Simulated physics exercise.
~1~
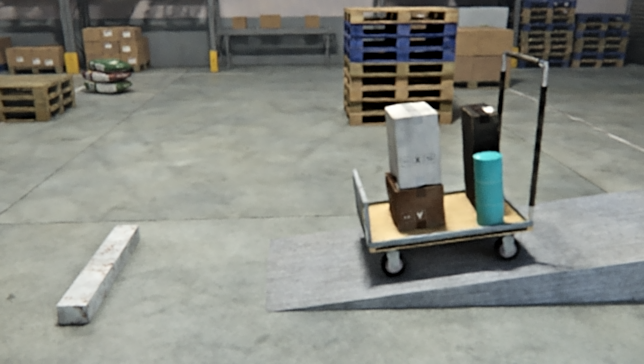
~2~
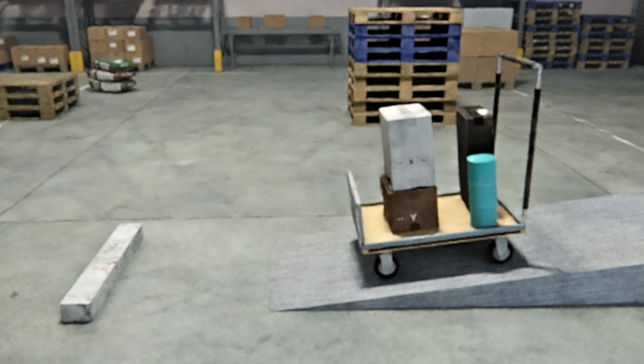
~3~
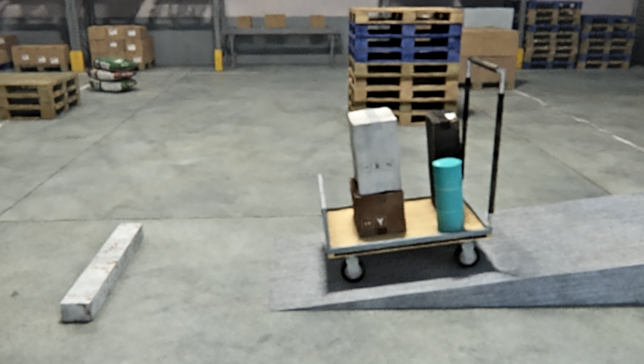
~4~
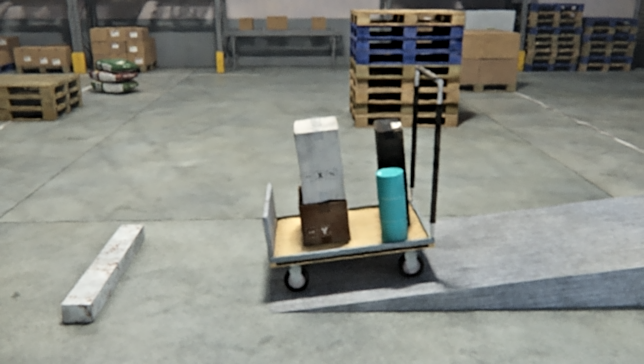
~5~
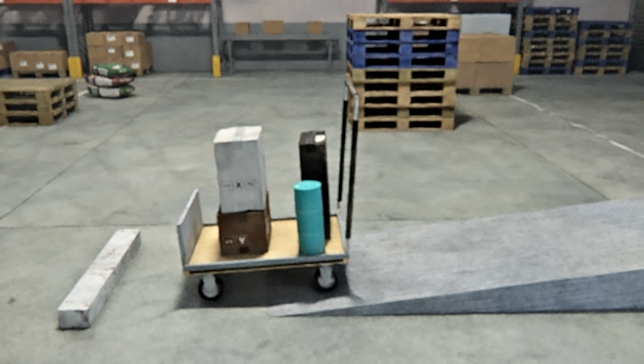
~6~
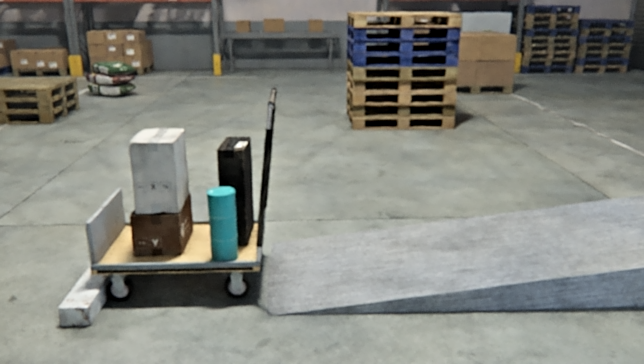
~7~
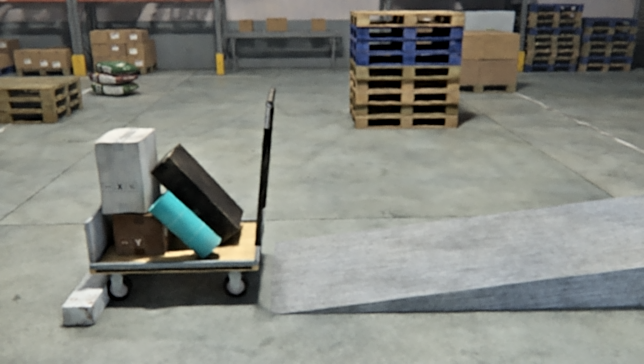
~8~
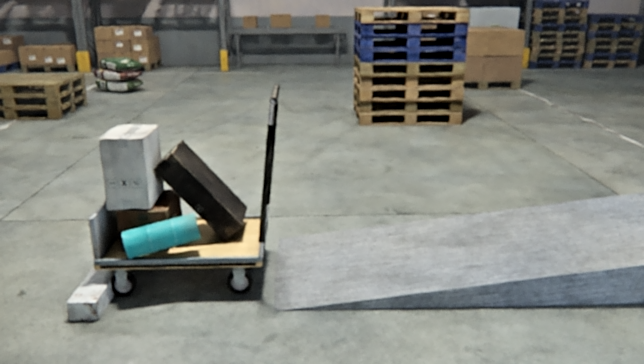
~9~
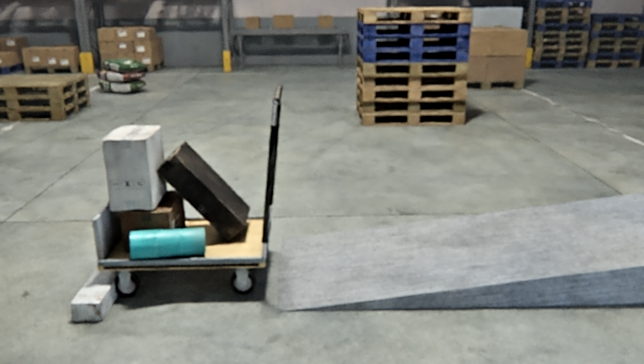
In a warehouse, a loaded trolley rolls left into a kerb, toppling its turquoise canister and black box.
